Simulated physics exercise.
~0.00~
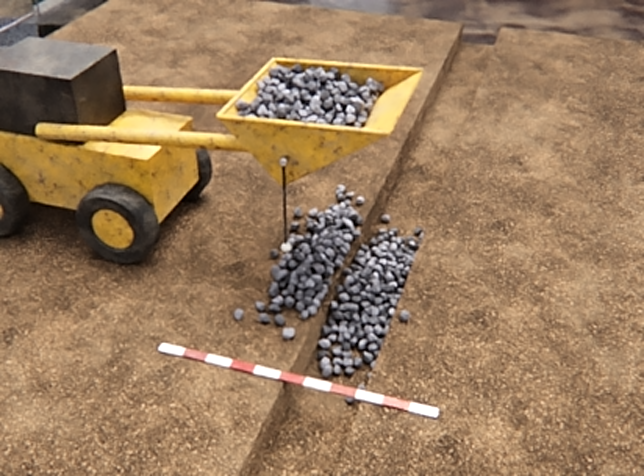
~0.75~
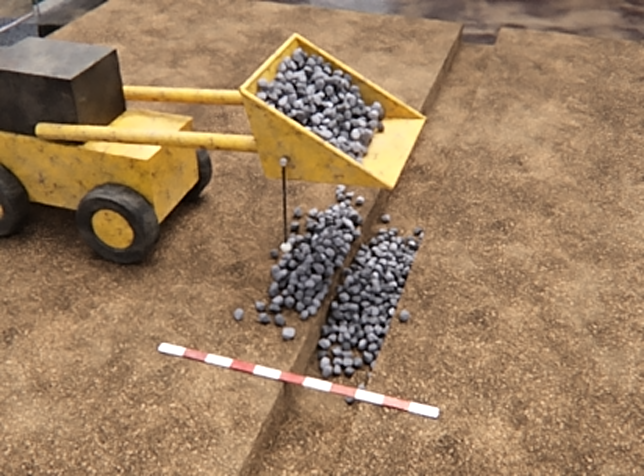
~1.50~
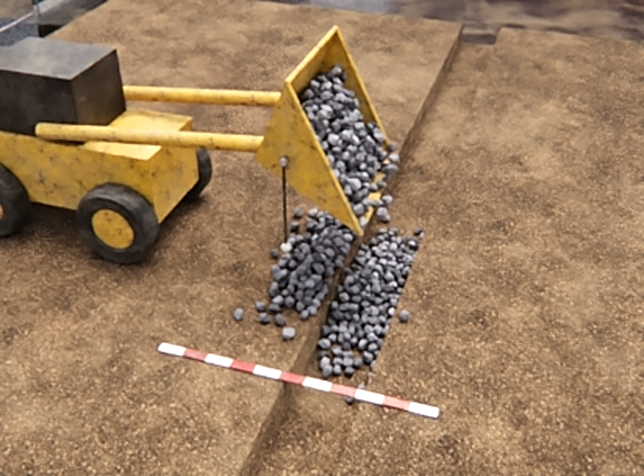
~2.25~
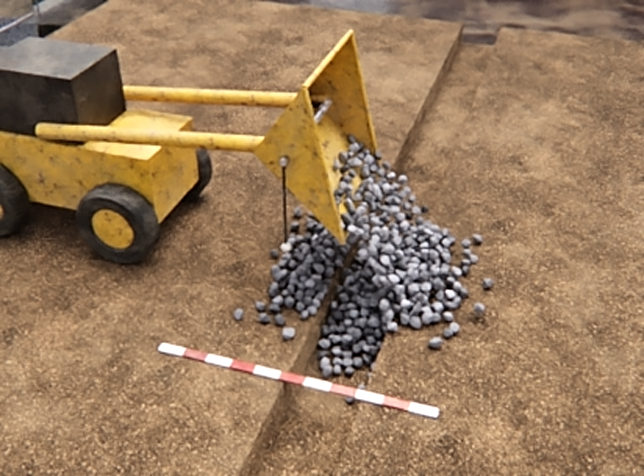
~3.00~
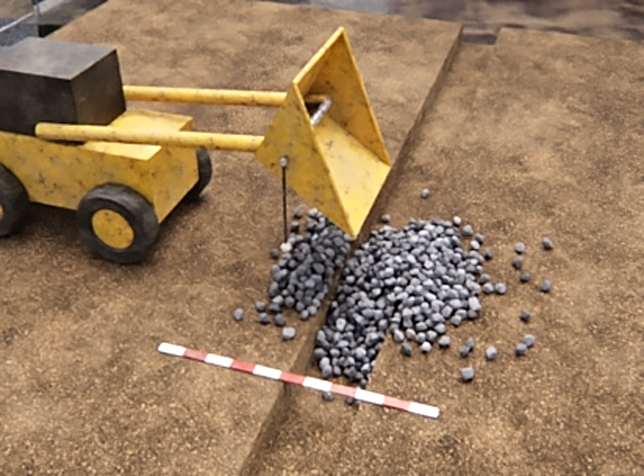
A yellow loader tips its bucket forward, spilling grey stones over a trench until it empties.
